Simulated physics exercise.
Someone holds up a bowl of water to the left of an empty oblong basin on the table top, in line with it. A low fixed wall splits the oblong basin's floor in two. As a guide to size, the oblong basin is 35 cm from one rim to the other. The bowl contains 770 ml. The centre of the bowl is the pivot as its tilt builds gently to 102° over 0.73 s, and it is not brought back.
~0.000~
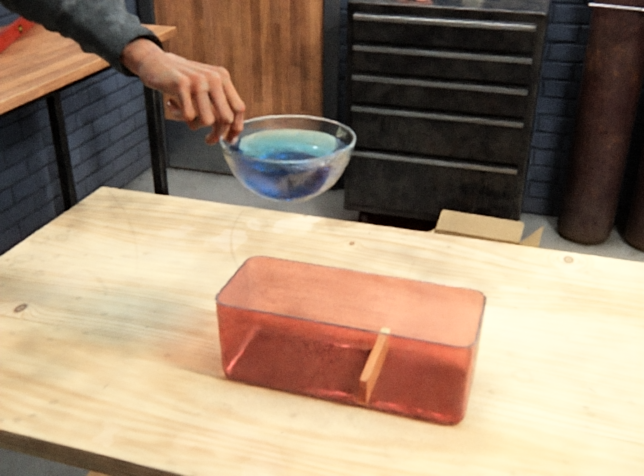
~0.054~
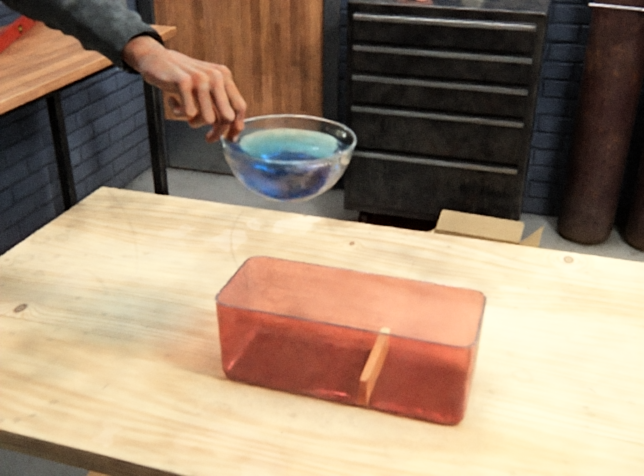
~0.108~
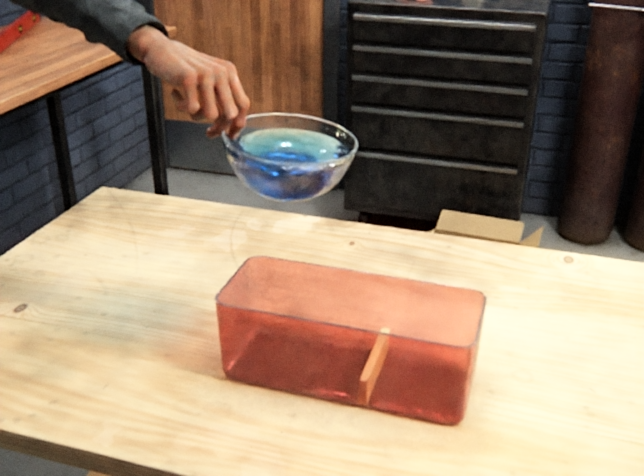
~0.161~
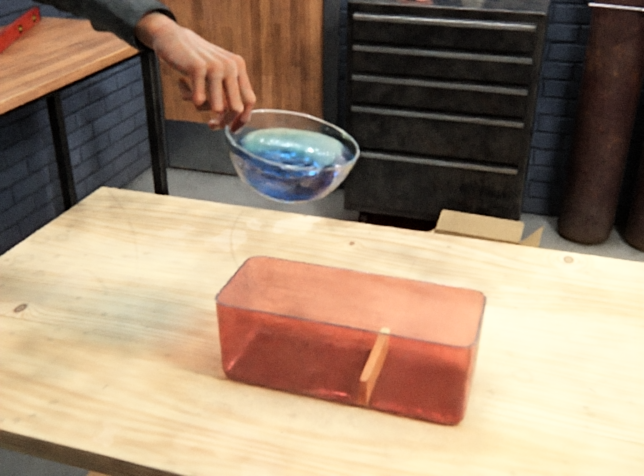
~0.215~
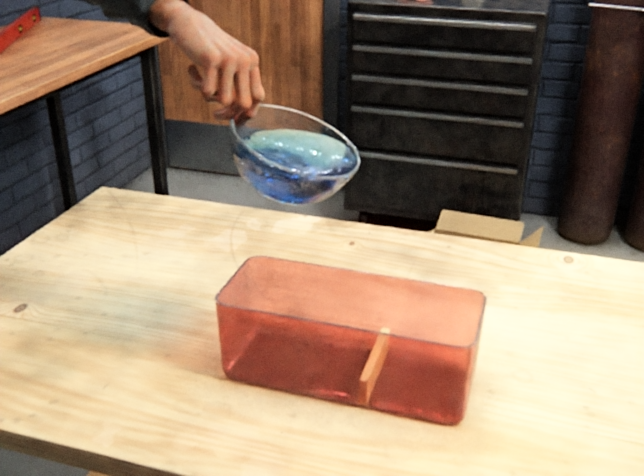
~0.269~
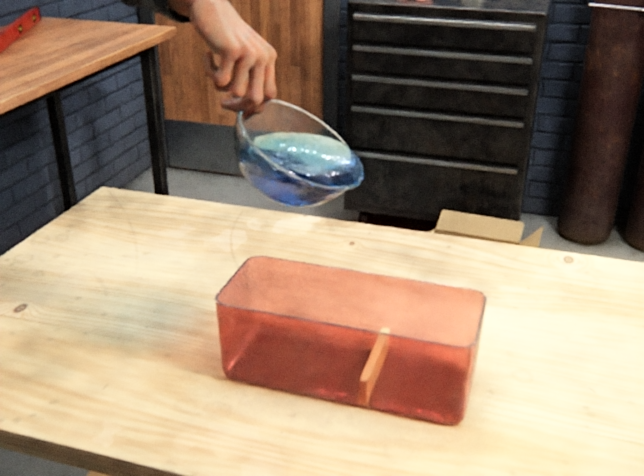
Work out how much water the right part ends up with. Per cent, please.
I would put it at 58 per cent.
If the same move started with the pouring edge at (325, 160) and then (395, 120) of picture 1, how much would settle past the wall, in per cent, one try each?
The first try gives 35 percent and the second 70 percent.
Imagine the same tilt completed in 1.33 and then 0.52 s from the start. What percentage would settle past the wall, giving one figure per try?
About 75 %, then about 50 %.
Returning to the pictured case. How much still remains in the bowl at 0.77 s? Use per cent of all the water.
Roughly 0 percent remains.
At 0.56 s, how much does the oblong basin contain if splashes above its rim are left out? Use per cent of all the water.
Near 36 in a hundred.
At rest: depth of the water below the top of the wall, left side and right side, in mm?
Left roughly 30 mm; right roughly 14 mm.
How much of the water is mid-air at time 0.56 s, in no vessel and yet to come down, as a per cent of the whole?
I'd say close to 52 per cent.
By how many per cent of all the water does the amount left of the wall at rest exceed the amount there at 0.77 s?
About 12 percent.
Then, 0.56 s in, the tilt is 88° and 12 per cent is still to pour, 1 is left of the wall and 35 right of it.
Then, 0.77 s in, the tilt is 102° and 0 per cent is still to pour, 27 is left of the wall and 64 right of it.
Then, 0.99 s in, the tilt is 102° and 0 per cent is still to pour, 37 is left of the wall and 61 right of it.
Then, 1.23 s in, the tilt is 102° and 0 per cent is still to pour, 40 is left of the wall and 58 right of it.
Finally, 40 per cent lies left of the wall, 58 right of it and 2 outside.
